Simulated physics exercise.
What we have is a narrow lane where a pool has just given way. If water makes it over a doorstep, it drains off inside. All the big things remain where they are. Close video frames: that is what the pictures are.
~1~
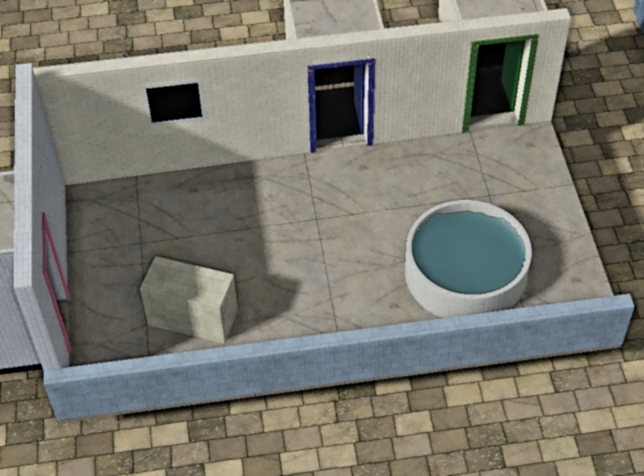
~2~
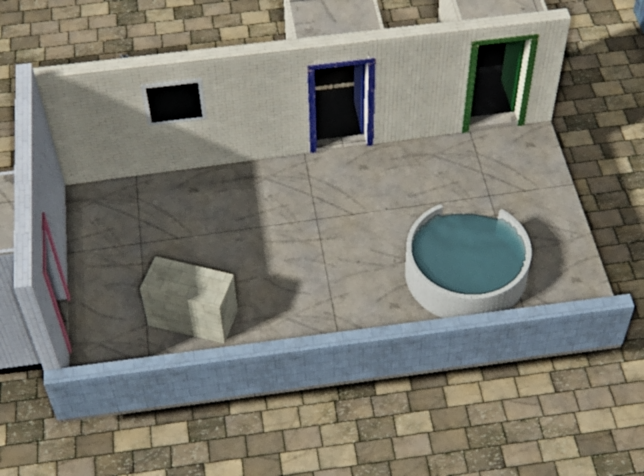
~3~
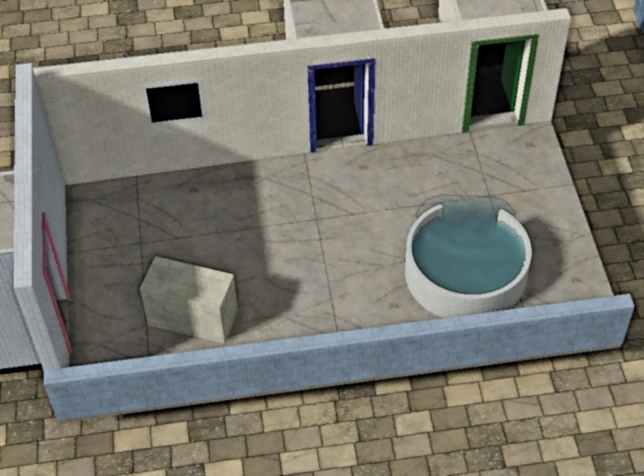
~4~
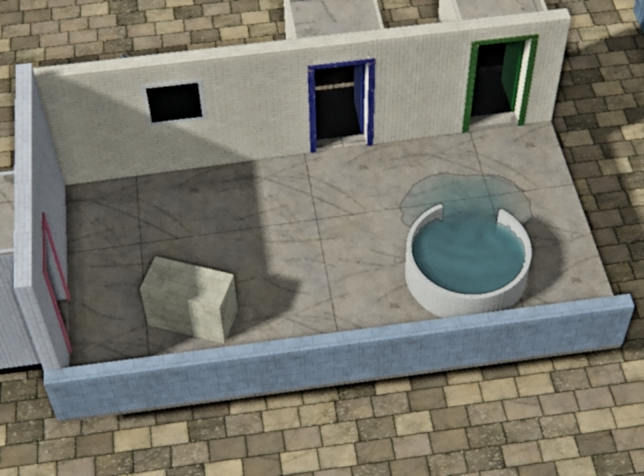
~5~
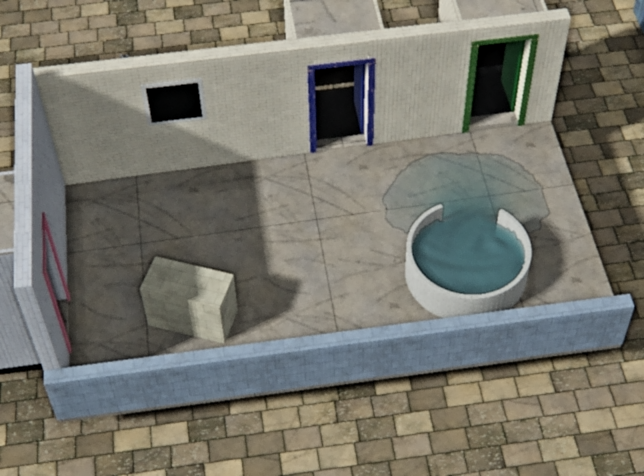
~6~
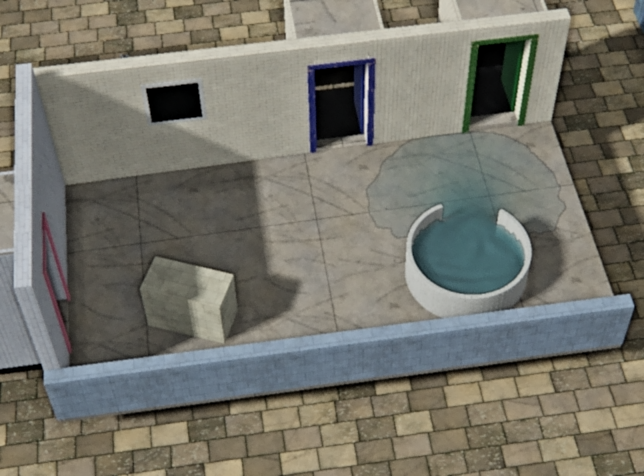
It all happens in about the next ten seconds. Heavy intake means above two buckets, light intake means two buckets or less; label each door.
Labels: Green door: Heavy, blue door: Heavy, pink door: Light.
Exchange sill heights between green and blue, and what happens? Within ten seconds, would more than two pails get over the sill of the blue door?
Pretty clear: Blue copes.
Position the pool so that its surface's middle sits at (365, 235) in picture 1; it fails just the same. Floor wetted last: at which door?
Answer: The pink-painted one.
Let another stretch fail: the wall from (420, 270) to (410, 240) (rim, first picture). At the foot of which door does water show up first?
Answer: The door marked pink.
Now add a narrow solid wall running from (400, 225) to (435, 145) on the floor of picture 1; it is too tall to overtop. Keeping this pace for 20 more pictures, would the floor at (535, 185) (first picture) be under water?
Swamped.
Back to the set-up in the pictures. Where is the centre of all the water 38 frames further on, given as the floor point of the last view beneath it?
About (351, 216).
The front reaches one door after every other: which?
That would be the pink-painted one.
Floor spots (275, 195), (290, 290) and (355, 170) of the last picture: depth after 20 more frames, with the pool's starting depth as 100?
Around 6, 0 and 12 %.
A moment on, water covers 20 % of the floor; the green door under two buckets in, the blue door wet at the sill, nothing in, the pink door not reached.
Next, water covers 25 % of the floor; the green door over two buckets in, the blue door under two buckets in, the pink door not reached.
Then, water covers 35 % of the floor; the green door far over two buckets in, the blue door over two buckets in, the pink door not reached.
Later, water covers 55 % of the floor; the green door far over two buckets in, the blue door over two buckets in, the pink door wet at the sill, nothing in.
In the end, water covers 60 % of the floor; the green door far over two buckets in, the blue door over two buckets in, the pink door wet at the sill, nothing in.
